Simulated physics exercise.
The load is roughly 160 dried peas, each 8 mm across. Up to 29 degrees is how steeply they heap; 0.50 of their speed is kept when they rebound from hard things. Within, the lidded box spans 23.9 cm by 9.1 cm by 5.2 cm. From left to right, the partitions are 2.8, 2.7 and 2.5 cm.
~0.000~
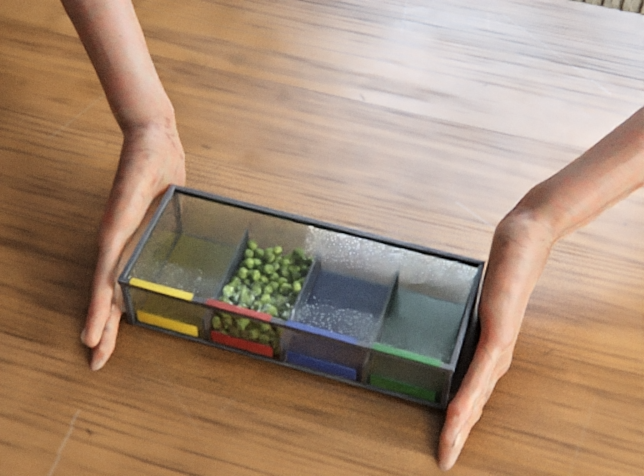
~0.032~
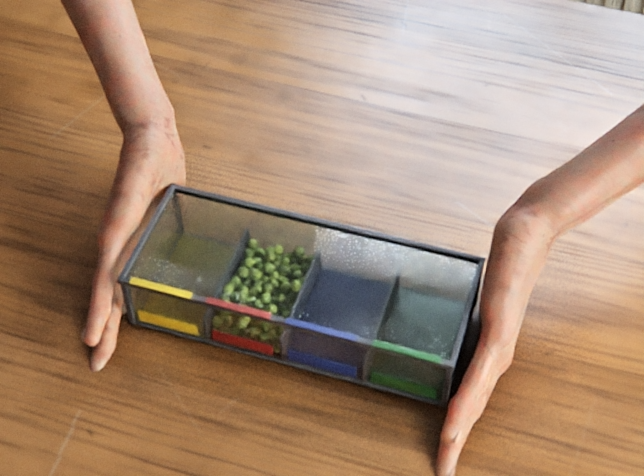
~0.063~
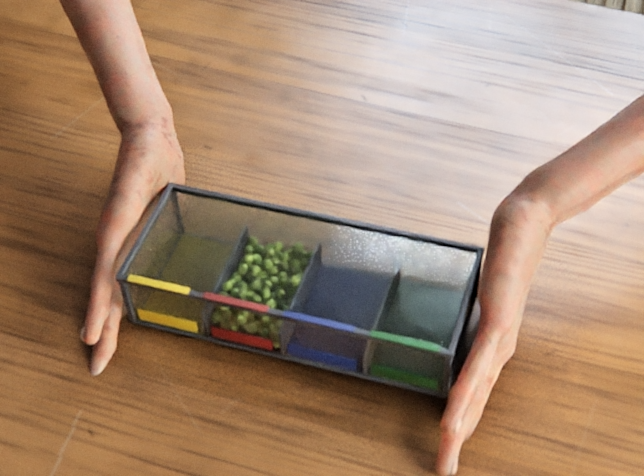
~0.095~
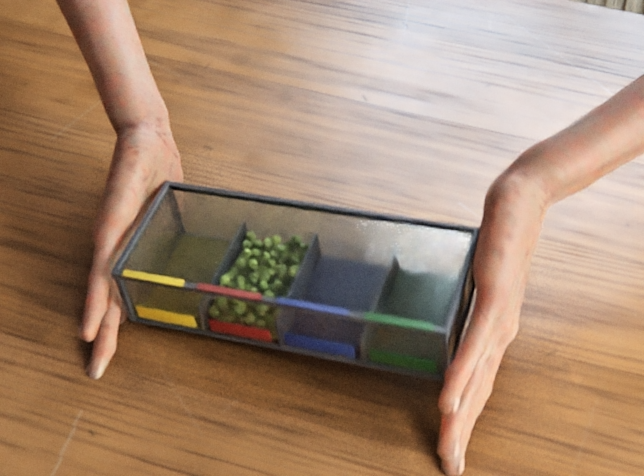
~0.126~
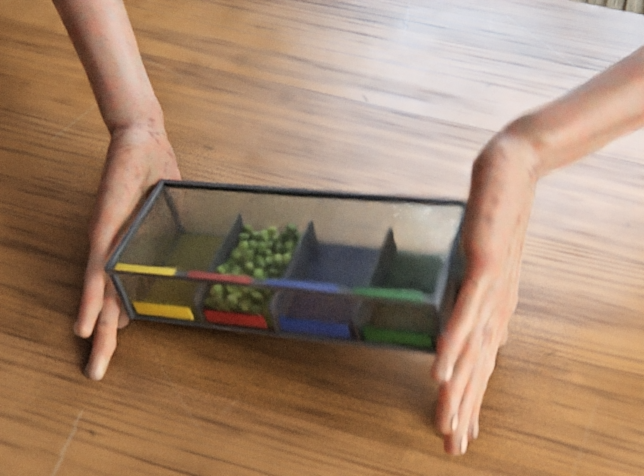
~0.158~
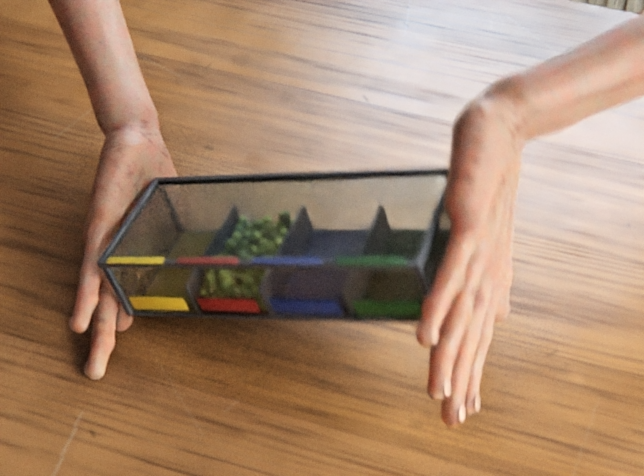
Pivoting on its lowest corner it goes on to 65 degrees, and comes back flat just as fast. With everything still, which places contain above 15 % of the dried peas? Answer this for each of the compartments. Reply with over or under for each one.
Red: Over, blue: Under, green: Under, yellow: Over.
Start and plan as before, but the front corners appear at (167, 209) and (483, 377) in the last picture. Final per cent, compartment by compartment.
Per cent by compartment: Red 50, blue 20, green 30, yellow 0.
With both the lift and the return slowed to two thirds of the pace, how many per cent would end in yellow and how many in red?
In that case the yellow compartment would hold 15 per cent and the red one 85 per cent.
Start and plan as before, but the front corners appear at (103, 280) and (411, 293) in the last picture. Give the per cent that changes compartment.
Then around 25 percent would end up out of place.
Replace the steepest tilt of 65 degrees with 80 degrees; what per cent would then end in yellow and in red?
Shares: Yellow 60, red 40, per cent.
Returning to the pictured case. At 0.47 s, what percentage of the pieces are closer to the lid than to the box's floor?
I'd say around 20 percent of the pieces.
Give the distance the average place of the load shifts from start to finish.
I'd put the distance at roughly 2.5 cm.
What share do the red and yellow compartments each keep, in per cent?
Red at 75 and yellow at 25, in per cent.
Then, at 0.47 s, tilt 63 degrees; red 90 %, yellow 10 %.
After 0.68 s, tilt 24 degrees; red 75 %, yellow 25 %.
After 1.01 s, tilt 0 degrees; red 75 %, yellow 25 %.
In the end, at 1.4 s, red 75 %, blue 0 %, green 0 %, yellow 25 %.
